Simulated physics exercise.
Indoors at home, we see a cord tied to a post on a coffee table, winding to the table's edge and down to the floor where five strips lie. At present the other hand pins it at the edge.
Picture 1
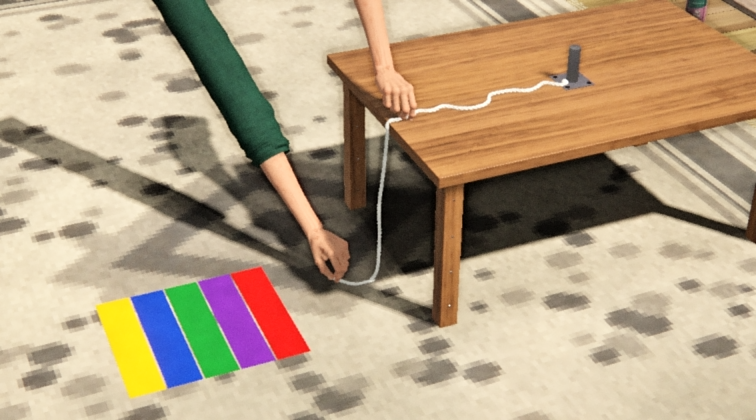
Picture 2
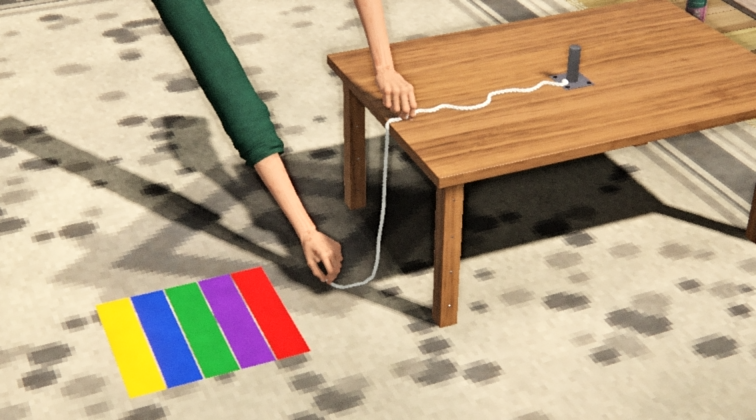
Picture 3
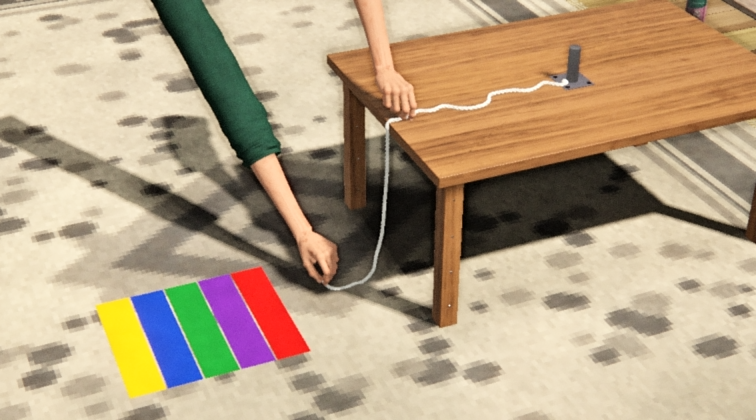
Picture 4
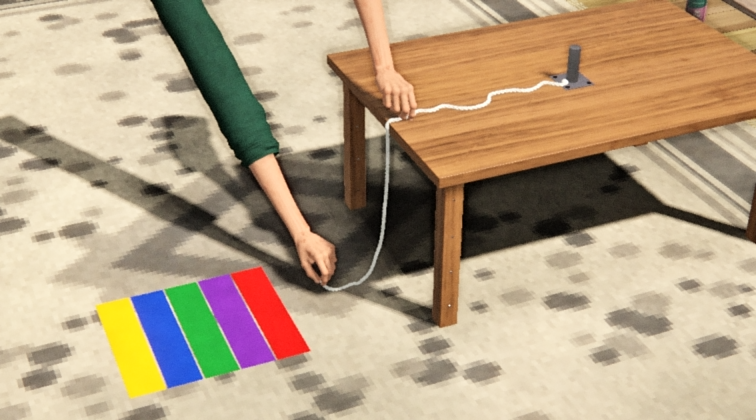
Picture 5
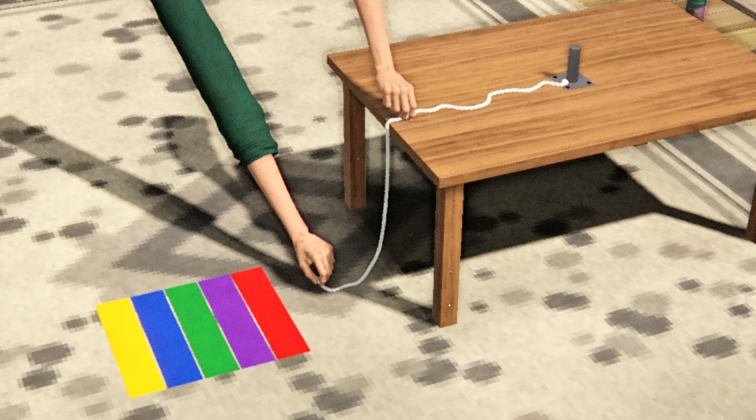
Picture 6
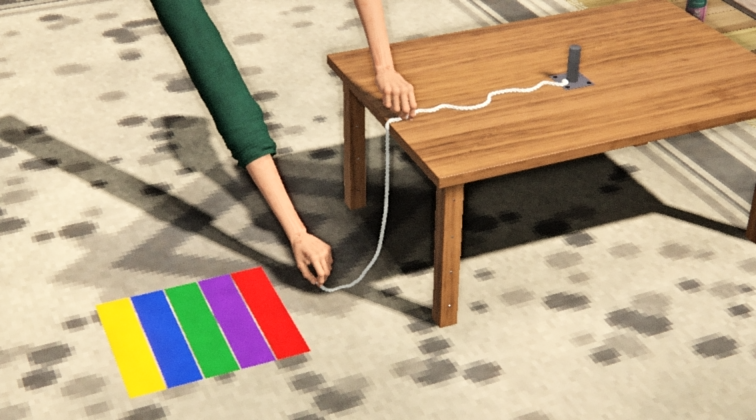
A person's arm in a green sleeve reaches down to the patterned floor beside a wooden coffee table, seen from above in a fixed view. One hand presses a white cord at the table's left edge, the cord running from a dark post, while yellow, blue, green, purple and red strips lie at lower left. The lower hand draws the cord's end slightly left, and little else moves.
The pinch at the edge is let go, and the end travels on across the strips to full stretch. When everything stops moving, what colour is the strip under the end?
The strip under the end is green.
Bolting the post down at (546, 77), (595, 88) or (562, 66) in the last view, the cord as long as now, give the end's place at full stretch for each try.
The places are (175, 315), (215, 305) and (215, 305).
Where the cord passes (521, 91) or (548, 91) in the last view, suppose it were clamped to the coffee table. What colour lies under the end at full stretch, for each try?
Try 1: Green; try 2: Green.
Early on, end near (255, 298); over red.
Midway, end near (218, 307); over purple.
At the end of the slack, end near (196, 312); over green. It halts on the green strip.
